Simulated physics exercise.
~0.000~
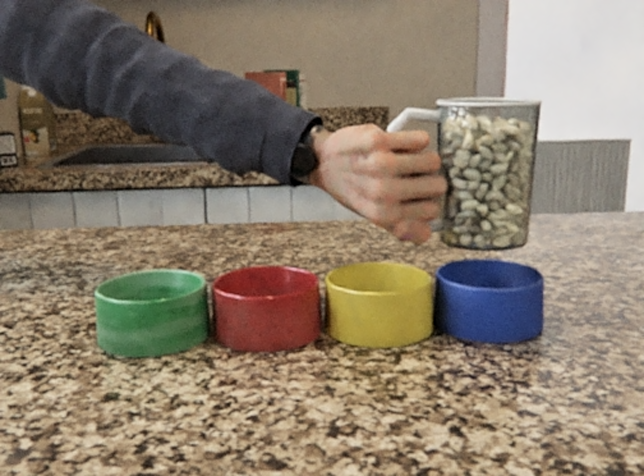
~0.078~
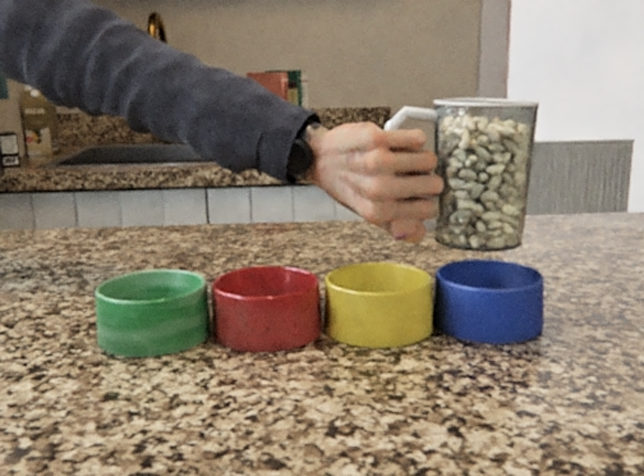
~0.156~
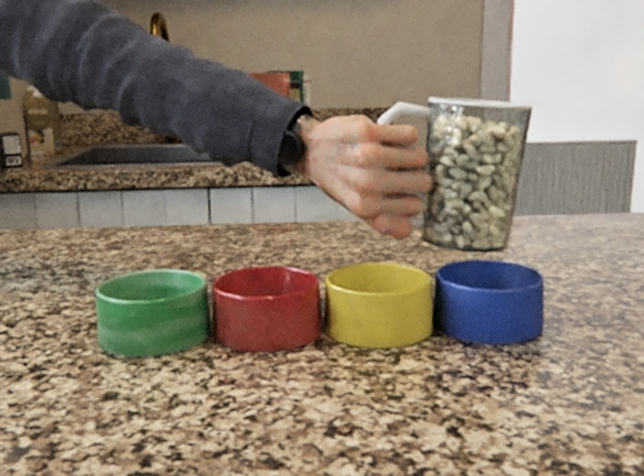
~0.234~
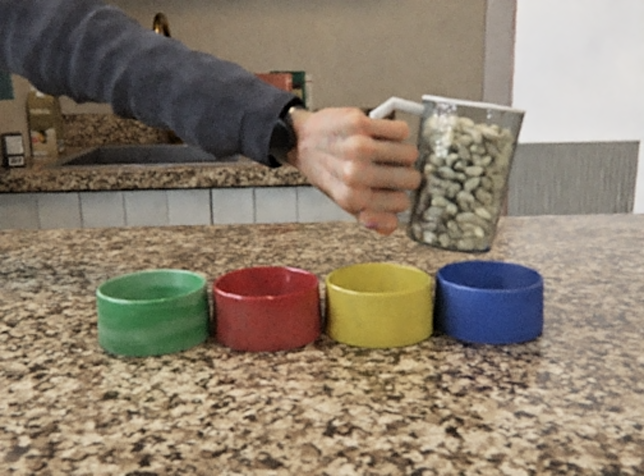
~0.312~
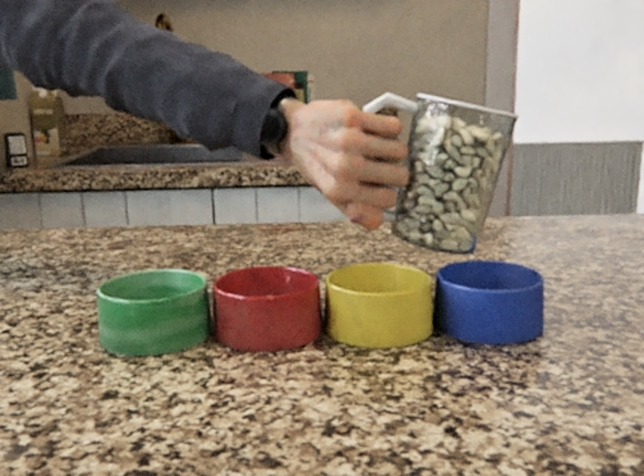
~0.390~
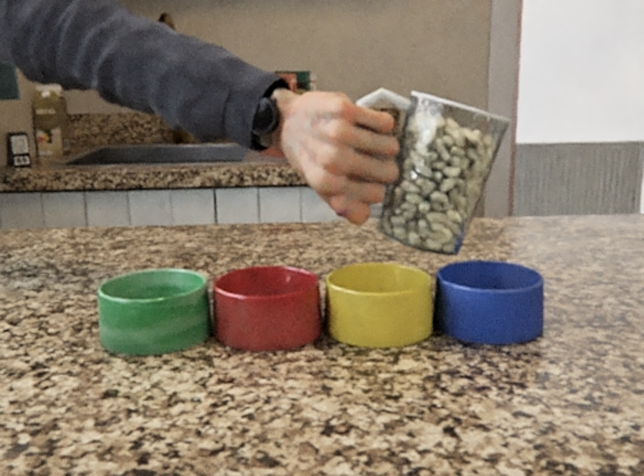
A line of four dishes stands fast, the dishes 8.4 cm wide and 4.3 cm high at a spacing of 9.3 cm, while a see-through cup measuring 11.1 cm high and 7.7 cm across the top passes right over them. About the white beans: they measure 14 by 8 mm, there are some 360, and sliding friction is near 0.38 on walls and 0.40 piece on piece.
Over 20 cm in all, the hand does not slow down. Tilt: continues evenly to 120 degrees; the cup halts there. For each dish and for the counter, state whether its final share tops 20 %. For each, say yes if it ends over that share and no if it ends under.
As I see it, red: Is left with more than a fifth; blue: Is left with at most a fifth; green: Is left with at most a fifth; yellow: Is left with more than a fifth; counter: Is left with more than a fifth.
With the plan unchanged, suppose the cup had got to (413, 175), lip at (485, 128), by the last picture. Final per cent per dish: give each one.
In the end red holds 30, blue holds 0, green holds 0, yellow holds 40.
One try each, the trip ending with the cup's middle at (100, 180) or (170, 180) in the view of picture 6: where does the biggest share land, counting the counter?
Try 1 - red; try 2 - red.
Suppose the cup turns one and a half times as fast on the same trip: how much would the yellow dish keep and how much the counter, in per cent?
I'd expect yellow to end at 50 and the counter at 30.
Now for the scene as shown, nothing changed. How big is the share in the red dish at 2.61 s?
Close to 30 percent of the load.
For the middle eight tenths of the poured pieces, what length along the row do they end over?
It spans about 11 centimetres along the dishes.
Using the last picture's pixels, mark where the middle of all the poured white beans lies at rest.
In the last view, approximately (339, 312).
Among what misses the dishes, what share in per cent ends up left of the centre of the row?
Near 40 percent ends up there.
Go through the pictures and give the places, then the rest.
In the first picture, cup at (486, 172), tilt 0 degrees, lip at (537, 101), moved 0.0 cm; middle of the pieces at (486, 176); blue dish at (489, 274); yellow dish at (378, 278); red dish at (266, 282); green dish at (152, 286).
In the second picture, cup at (482, 173), tilt 1 degrees, lip at (534, 103), moved 0.3 cm; middle of the pieces at (482, 176).
In the third picture, cup at (472, 174), tilt 5 degrees, lip at (528, 107), moved 1.1 cm; middle of the pieces at (472, 177).
In the fourth picture, cup at (461, 174), tilt 9 degrees, lip at (521, 111), moved 2.0 cm; middle of the pieces at (460, 178).
In the fifth picture, cup at (450, 175), tilt 13 degrees, lip at (514, 116), moved 2.9 cm; middle of the pieces at (449, 178).
In the sixth picture, cup at (439, 175), tilt 17 degrees, lip at (507, 121), moved 3.8 cm; middle of the pieces at (438, 178); blue dish at (489, 275); yellow dish at (378, 278); red dish at (266, 281); green dish at (153, 284). Its pace works out near 50 degrees a second; the hand travels 12 cm a second.
After 1.32 s, tilt 65 degrees; cup holds 100 %.
Then, at 1.94 s, tilt 96 degrees; cup holds 95 %, yellow 5 %.
After 2.61 s, tilt 120 degrees; cup holds 10 %, red 30 %, yellow 35 %.
At rest (3.5 s), red 30 %, blue 0 %, green 0 %, yellow 40 %, counter 35 %.
